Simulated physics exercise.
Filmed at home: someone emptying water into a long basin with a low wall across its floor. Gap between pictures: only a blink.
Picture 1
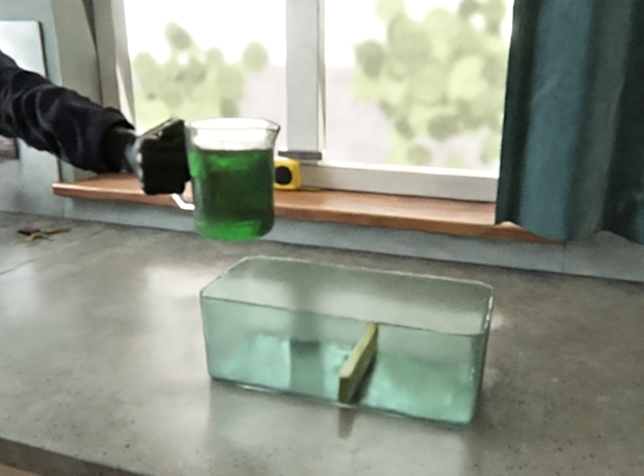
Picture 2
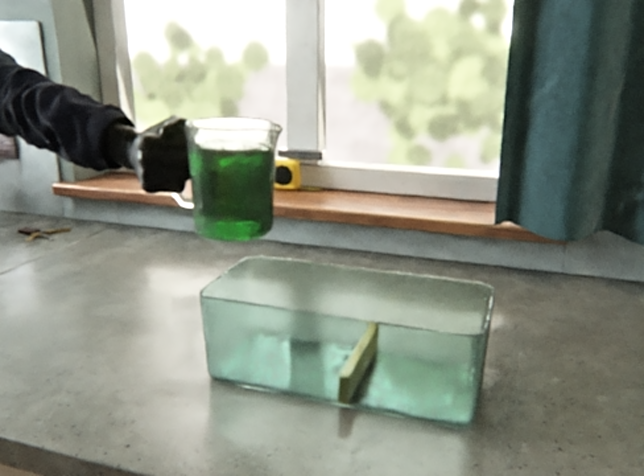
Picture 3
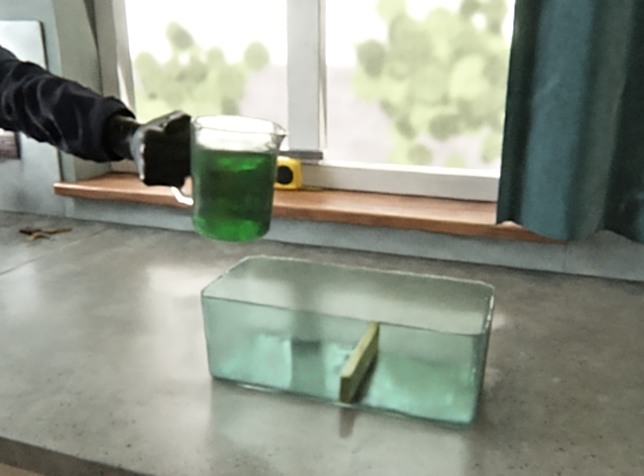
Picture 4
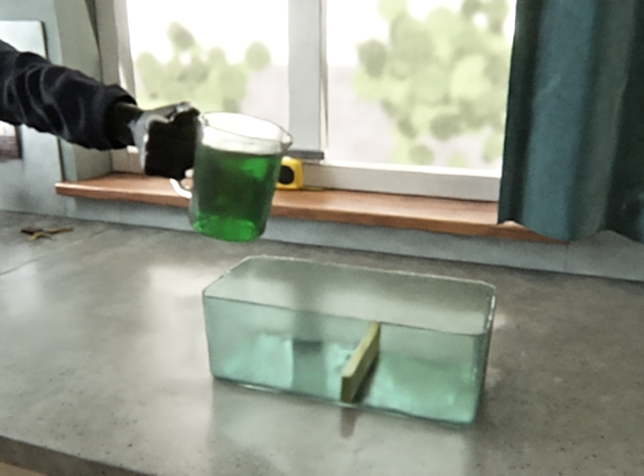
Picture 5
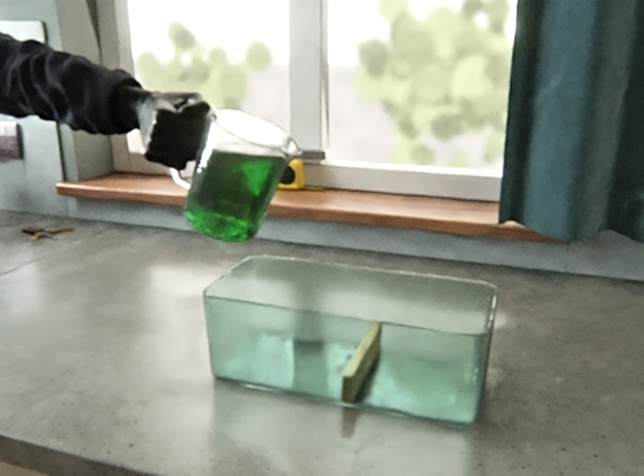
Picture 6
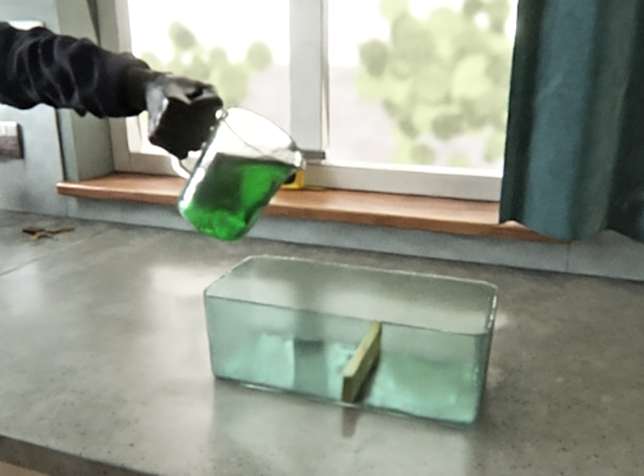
A gloved hand holds a glass beaker of green liquid above a basin, gradually tilting it rightward.
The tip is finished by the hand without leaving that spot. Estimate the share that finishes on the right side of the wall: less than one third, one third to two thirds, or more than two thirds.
After it calms, what's right of the wall is a small share, below one third.
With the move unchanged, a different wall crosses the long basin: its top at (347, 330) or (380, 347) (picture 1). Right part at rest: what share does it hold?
Try one about 15 %, try two about 5 %.
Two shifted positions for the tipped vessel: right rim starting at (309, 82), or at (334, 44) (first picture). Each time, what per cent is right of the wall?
First place gives some 80 %, second place some 85 %.
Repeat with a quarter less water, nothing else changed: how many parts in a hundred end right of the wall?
10 per cent.
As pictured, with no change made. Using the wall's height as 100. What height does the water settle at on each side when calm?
I'd say about 70 for the left and about 20 for the right.
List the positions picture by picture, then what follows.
In the first frame, tilt 0°; pouring edge (280, 127); surface from (198, 142) to (272, 146); the long basin's rim runs from (224, 275) to (490, 310); the wall's top is at (360, 349).
In the second frame, tilt 2°; pouring edge (282, 129); surface from (199, 141) to (272, 147).
In the third frame, tilt 6°; pouring edge (287, 133); surface from (202, 141) to (275, 149).
In the fourth frame, tilt 13°; pouring edge (293, 142); surface from (206, 143) to (282, 150).
In the fifth frame, tilt 23°; pouring edge (300, 153); surface from (206, 154) to (289, 154).
In the sixth frame, tilt 34°; pouring edge (304, 168); surface from (201, 166) to (301, 161).
A moment on, the tilt is 99° and 61 per cent is still to pour, 14 is left of the wall and 2 right of it.
Next, the tilt is 110° and 15 per cent is still to pour, 66 is left of the wall and 5 right of it.
Then the tilt is 110° and 1 per cent is still to pour, 83 is left of the wall and 8 right of it.
Later the tilt is 110° and 0 per cent is still to pour, 85 is left of the wall and 10 right of it.
At rest 80 per cent lies left of the wall, 15 right of it and 5 outside.
